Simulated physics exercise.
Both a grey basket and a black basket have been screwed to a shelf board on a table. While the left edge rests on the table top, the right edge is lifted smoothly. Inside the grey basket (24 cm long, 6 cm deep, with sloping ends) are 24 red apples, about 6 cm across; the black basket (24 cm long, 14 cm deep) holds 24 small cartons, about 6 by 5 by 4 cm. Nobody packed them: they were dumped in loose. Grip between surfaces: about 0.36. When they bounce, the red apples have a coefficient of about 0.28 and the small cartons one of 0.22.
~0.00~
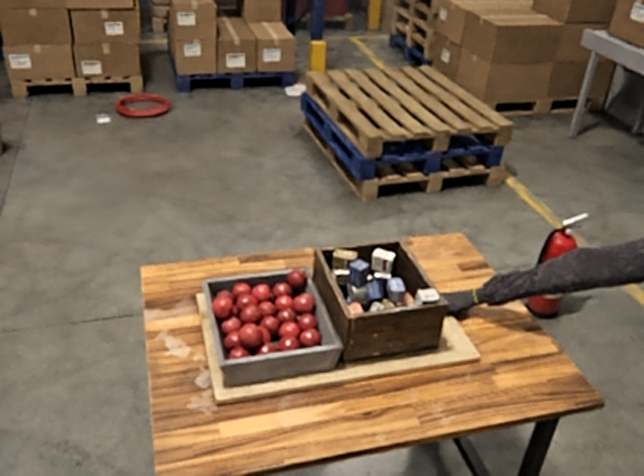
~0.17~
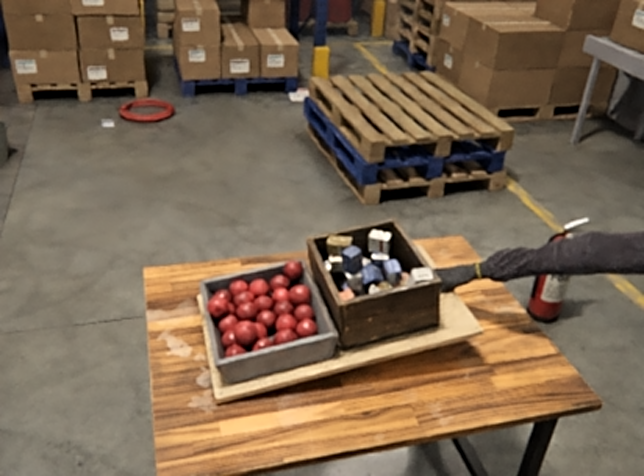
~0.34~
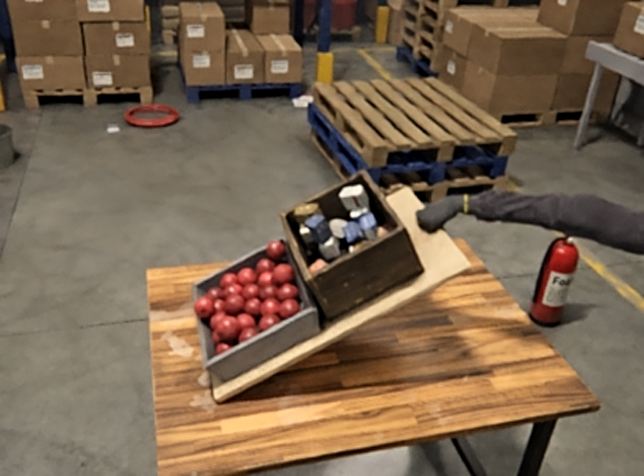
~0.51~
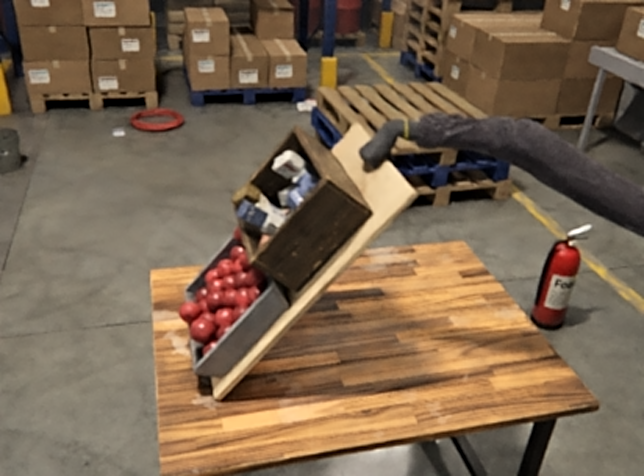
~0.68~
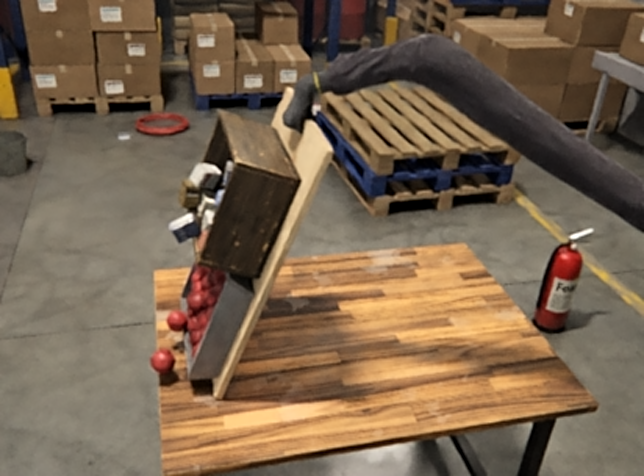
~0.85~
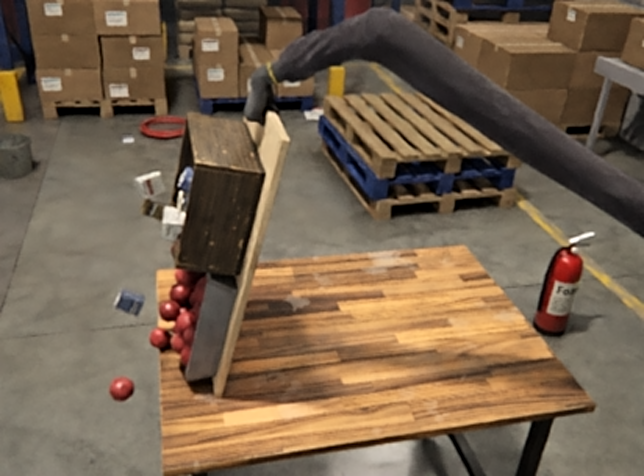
In a warehouse, a dark-sleeved arm steadily lifts the right end of a board on a wooden table, tilting a grey basket of red apples and a black basket of small cartons steeply until several apples and cartons drop out leftward.
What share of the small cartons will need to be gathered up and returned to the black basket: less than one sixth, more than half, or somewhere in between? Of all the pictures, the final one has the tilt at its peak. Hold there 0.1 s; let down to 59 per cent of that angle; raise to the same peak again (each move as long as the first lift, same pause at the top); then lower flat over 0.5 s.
Somewhere in between.
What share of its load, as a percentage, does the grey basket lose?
I'd put the grey basket at some 100 per cent.
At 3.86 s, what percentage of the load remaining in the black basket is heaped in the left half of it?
About 40 per cent.
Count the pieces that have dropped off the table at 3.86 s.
Estimated tally of pieces: Close to 20.
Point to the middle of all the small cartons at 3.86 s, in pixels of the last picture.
Near (356, 313).
After 1.33 s, tilt 64°; 19 of 24 out of the grey basket and 6 of 24 out of the black basket.
After 1.93 s, tilt 47°; 20 of 24 out of the grey basket and 6 of 24 out of the black basket.
After 2.77 s, tilt 77°; 20 of 24 out of the grey basket and 6 of 24 out of the black basket.
When it is over (at 3.86 s), 24 of 24 out of the grey basket and 8 of 24 out of the black basket. Asked share, 8 of 24, 33 per cent.
